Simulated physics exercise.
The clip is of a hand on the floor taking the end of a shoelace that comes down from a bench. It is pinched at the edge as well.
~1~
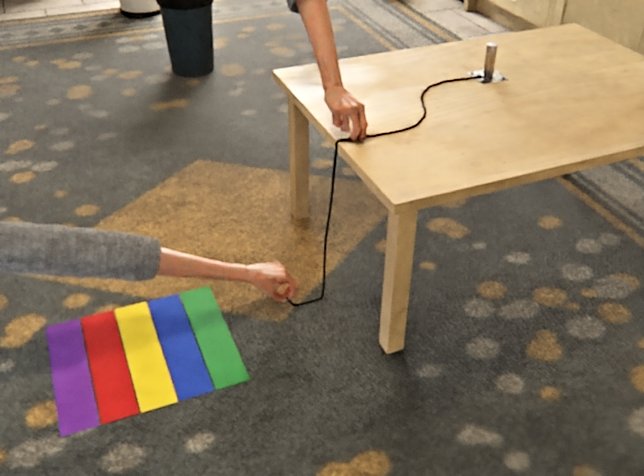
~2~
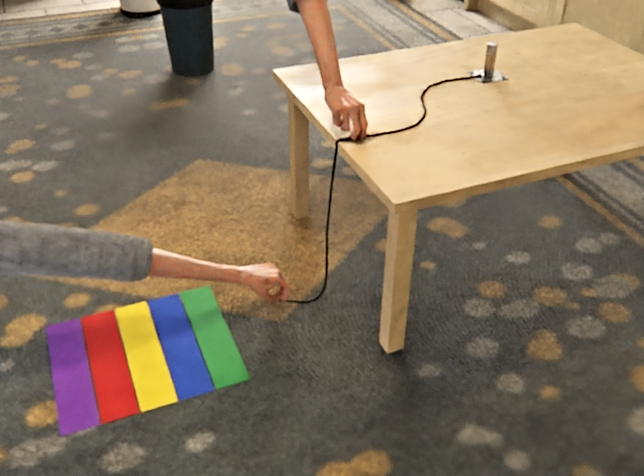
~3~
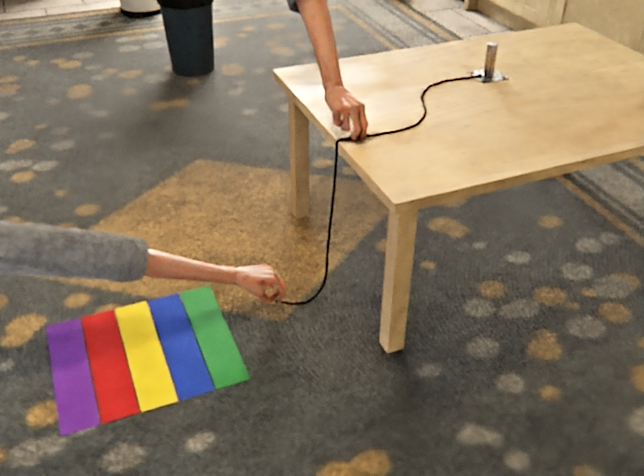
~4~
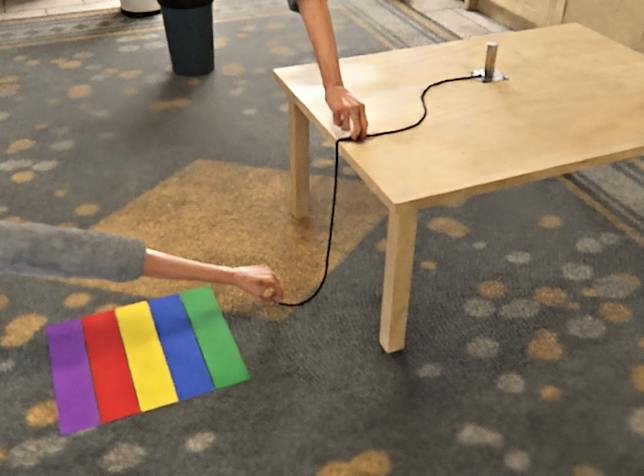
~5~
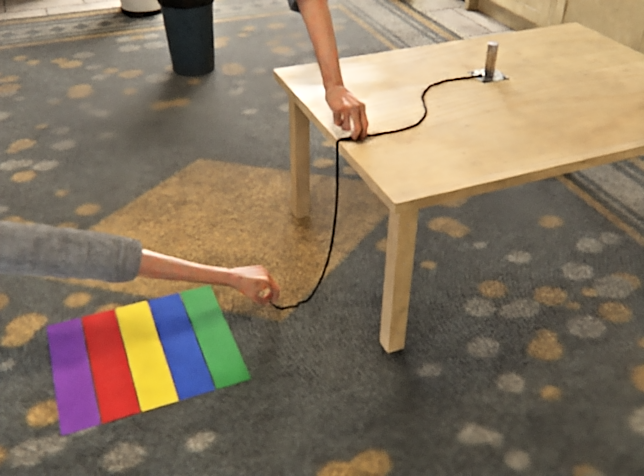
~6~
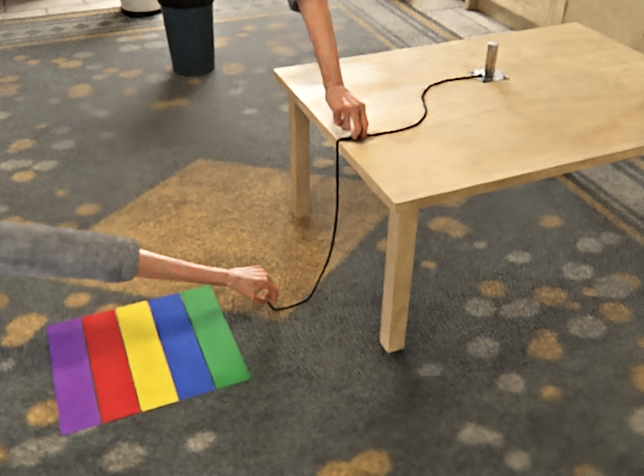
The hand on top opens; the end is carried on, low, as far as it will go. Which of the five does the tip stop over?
The end stops over the yellow strip.
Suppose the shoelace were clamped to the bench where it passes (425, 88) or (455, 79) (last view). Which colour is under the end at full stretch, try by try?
One after the other, yellow; yellow.
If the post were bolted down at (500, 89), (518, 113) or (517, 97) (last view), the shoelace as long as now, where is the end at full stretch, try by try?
Try by try, around (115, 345), (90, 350) and (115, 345).
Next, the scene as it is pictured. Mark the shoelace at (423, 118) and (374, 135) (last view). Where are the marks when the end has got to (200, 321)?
The first at (387, 115), the second at (339, 136).
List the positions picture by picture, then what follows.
The first frame shows end (287, 298); green (226, 366); blue (190, 376); yellow (154, 387); red (116, 398); purple (77, 409).
The second frame shows end (280, 299); shoelace through (452, 80) (423, 104) (395, 131) (335, 158) (327, 227) (325, 284).
The third frame shows end (276, 300).
The fourth frame shows end (274, 301); shoelace through (453, 80) (424, 104) (396, 131) (337, 157) (331, 226) (322, 285).
The fifth frame shows end (271, 302).
The sixth frame shows end (268, 302); shoelace through (453, 80) (424, 104) (396, 131) (337, 157) (335, 225) (317, 284).
A little later, end near (200, 321); over green.
Next, end near (159, 331); over blue.
When it is tight, end near (135, 338); over yellow. It gets as far as the yellow strip.
